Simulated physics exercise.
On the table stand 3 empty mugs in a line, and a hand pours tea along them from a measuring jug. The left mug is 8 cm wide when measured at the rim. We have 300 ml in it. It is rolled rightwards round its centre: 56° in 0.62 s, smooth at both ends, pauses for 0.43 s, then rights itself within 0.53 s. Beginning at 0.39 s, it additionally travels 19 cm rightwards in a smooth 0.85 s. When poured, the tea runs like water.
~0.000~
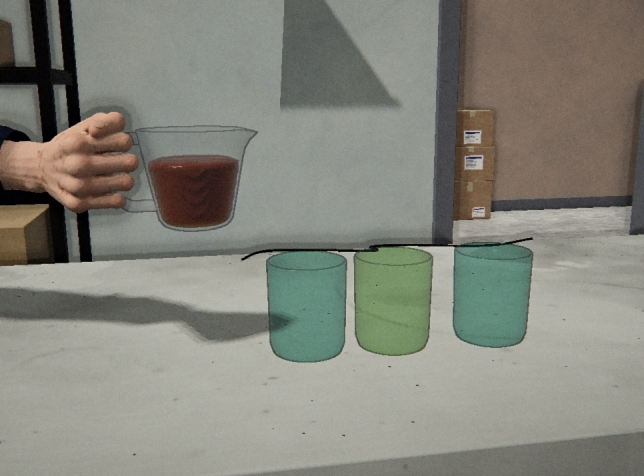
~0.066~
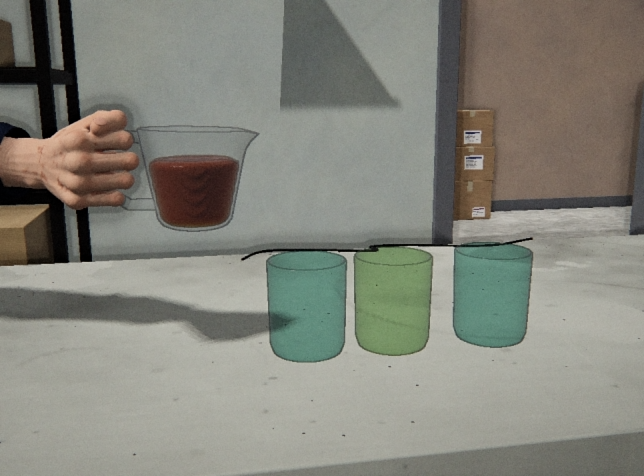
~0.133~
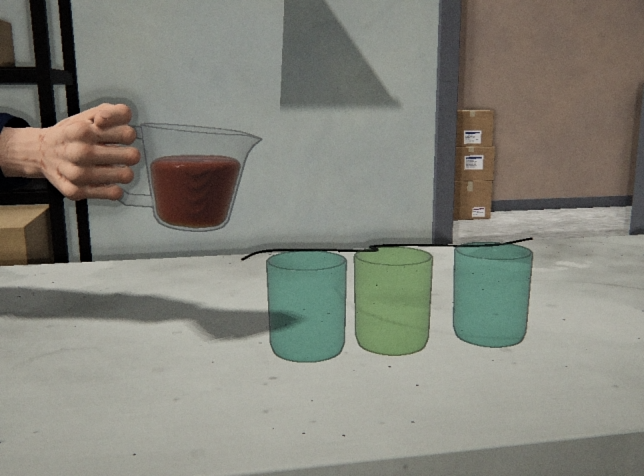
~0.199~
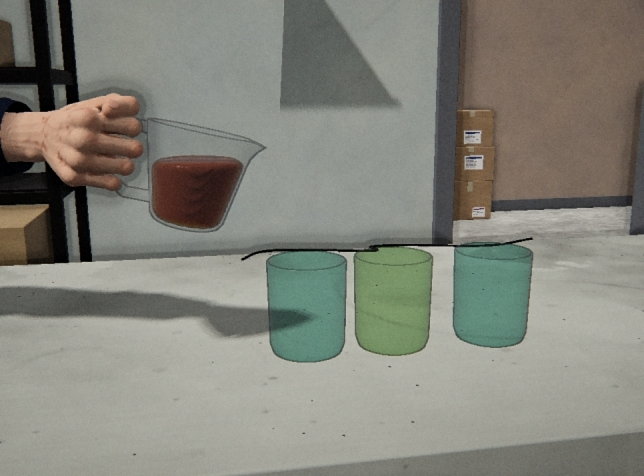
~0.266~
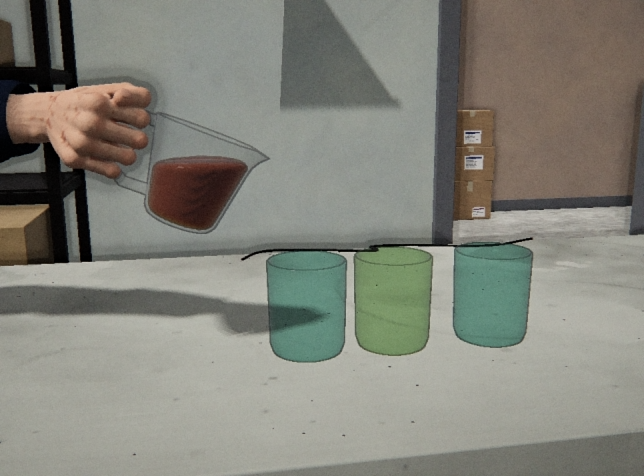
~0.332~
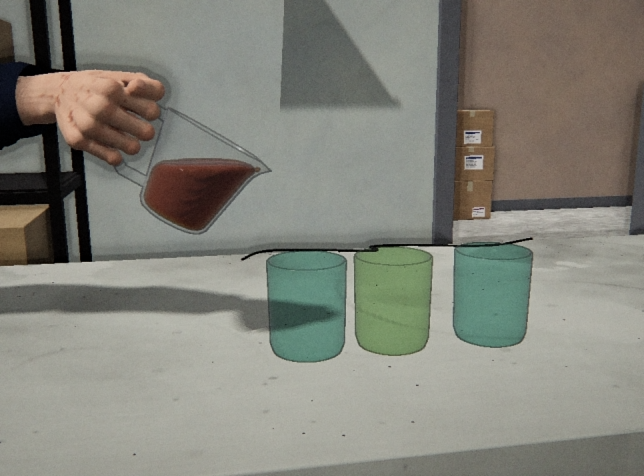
A hand holding a clear measuring jug of dark reddish tea kept it nearly level at first, then steadily tilted it rightwards, while three empty mugs, two teal and one green, stood still on the table.
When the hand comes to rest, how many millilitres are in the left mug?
About 25 ml.
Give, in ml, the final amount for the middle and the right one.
The middle one ends near 50 ml, the right one near 60 ml.
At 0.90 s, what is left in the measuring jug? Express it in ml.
Roughly 190 ml.
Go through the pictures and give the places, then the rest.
In the first frame, it leans 0°; its right rim is at (258, 130); the tea meets the walls at (150, 162) and (228, 159); the left mug's rim runs from (268, 264) to (344, 260); the middle mug's rim runs from (356, 260) to (429, 256); the right mug's rim runs from (458, 254) to (527, 251).
In the second frame, it leans 2°; its right rim is at (259, 132); the tea meets the walls at (158, 160) and (227, 159).
In the third frame, it leans 6°; its right rim is at (263, 137); the tea meets the walls at (163, 160) and (228, 160).
In the fourth frame, it leans 13°; its right rim is at (267, 146); the tea meets the walls at (164, 161) and (231, 160).
In the fifth frame, it leans 22°; its right rim is at (270, 157); the tea meets the walls at (162, 163) and (236, 162).
In the sixth frame, it leans 31°; its right rim is at (272, 170); the tea meets the walls at (160, 166) and (247, 165).
Then, 0.66 s in, the tilt is 56° and from the left they hold 20 ml, 0 ml, 0 ml, the measuring jug 255 ml, and 0 ml is on the table.
Then, 0.90 s in, the tilt is 56° and from the left they hold 25 ml, 45 ml, 0 ml, the measuring jug 195 ml, and 10 ml is on the table.
Then, 1.15 s in, the tilt is 51° and from the left they hold 25 ml, 50 ml, 25 ml, the measuring jug 140 ml, and 35 ml is on the table.
Then, 1.42 s in, the tilt is 12° and from the left they hold 25 ml, 50 ml, 55 ml, the measuring jug 130 ml, and 35 ml is on the table.
Finally, from the left they hold 25 ml, 50 ml, 55 ml, the measuring jug 130 ml, and 40 ml is on the table.
